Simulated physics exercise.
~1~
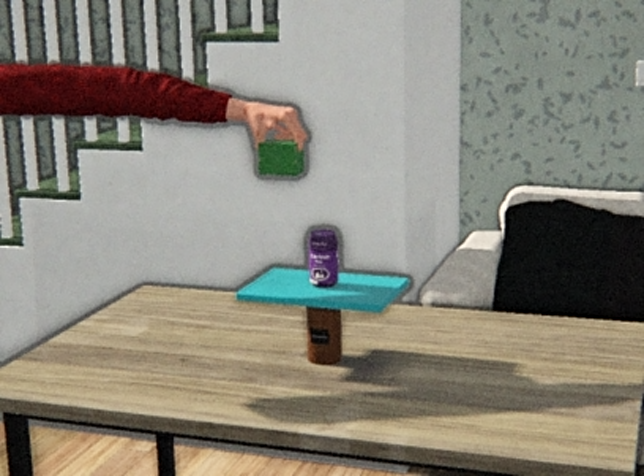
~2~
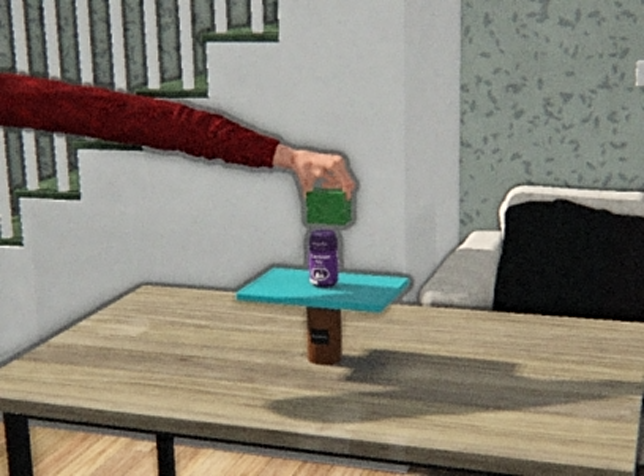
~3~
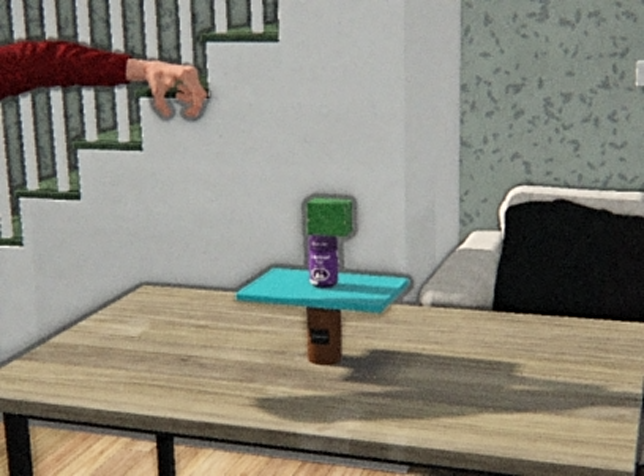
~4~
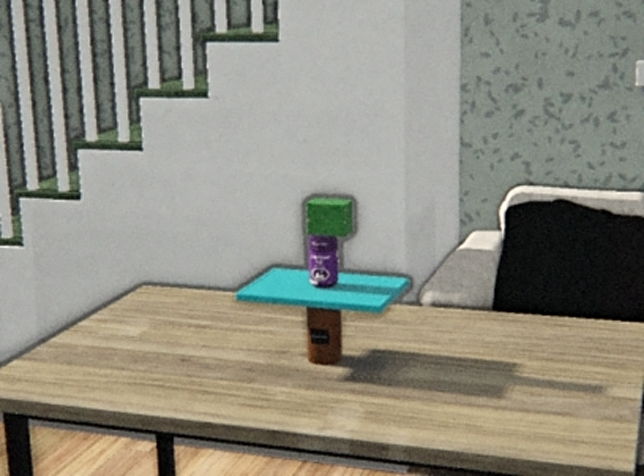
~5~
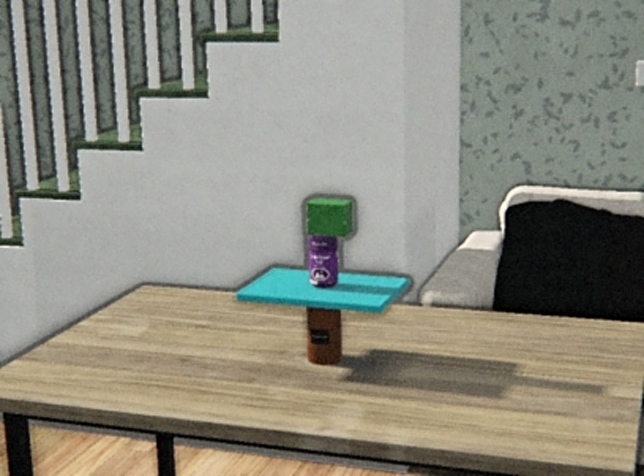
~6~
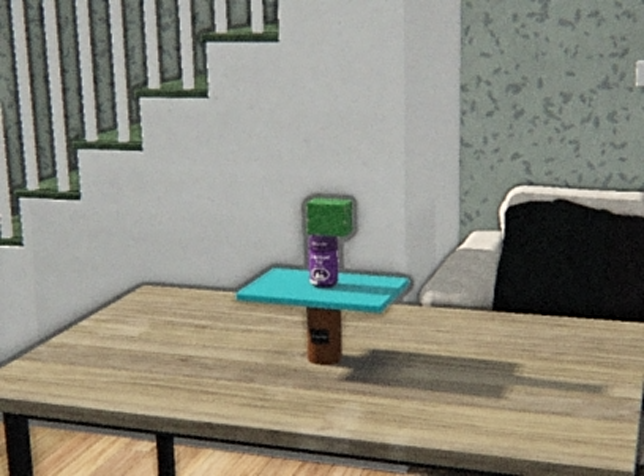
A hand in a dark red sleeve reaches in from the left, holding a green block above a small stack on a wooden table, seen by a still camera from slightly above. A brown jar stands at the bottom, with a flat turquoise tray balanced on it and a purple can upright on the tray. Behind are a staircase and, to the right, a pale seat with a black cushion. The hand carries the block right and down, sets it on the can, then lets go and withdraws left. The pile stays standing, with all four objects in place.
